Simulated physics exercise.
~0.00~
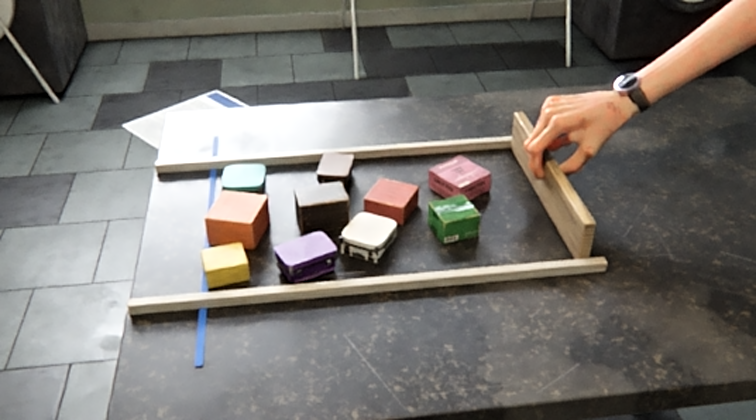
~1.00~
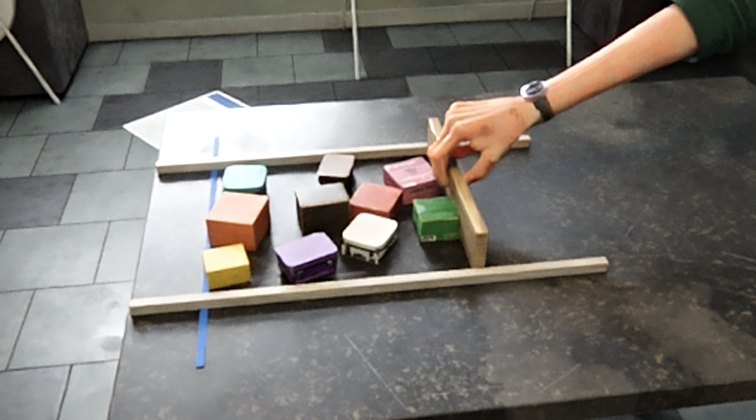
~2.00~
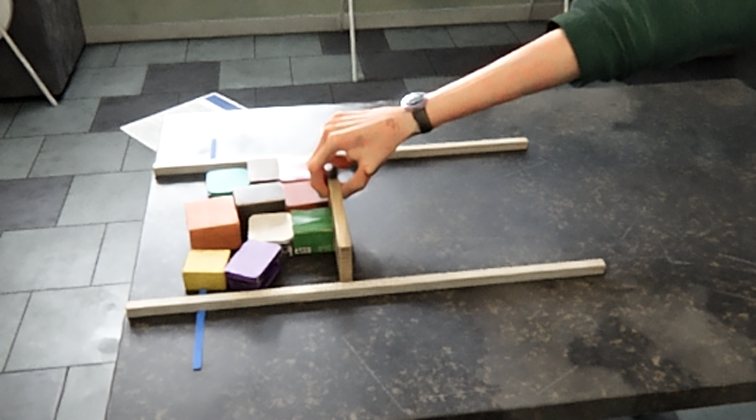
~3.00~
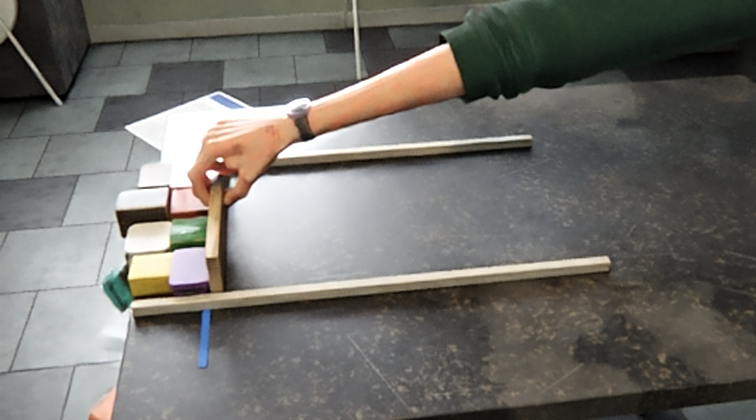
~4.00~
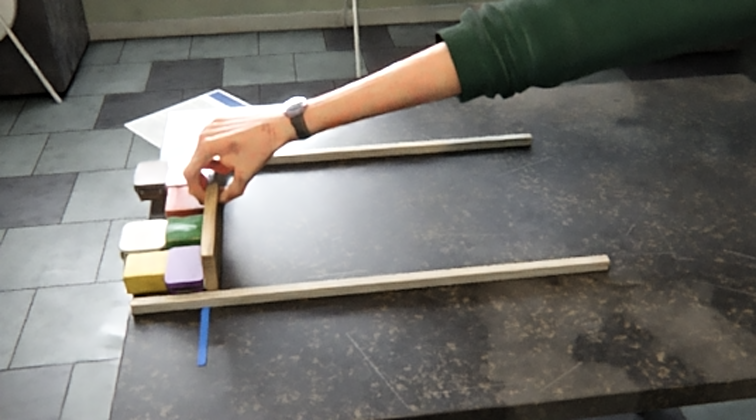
A hand in a green sleeve holds a wooden board upright at the right end of two pale rails on a dark speckled tabletop, seen from above at a slight angle. Scattered between the rails lie small coloured boxes, with orange, turquoise and yellow ones at the left near a blue tape. The hand slides the board left, gathering the pink, green and red boxes, then pressing everything into a tight cluster. Boxes crowd past the table's left edge, and the turquoise and orange ones tumble off. The board stops by the tape, the black block also gone, with yellow, purple, white and green boxes still packed against it.
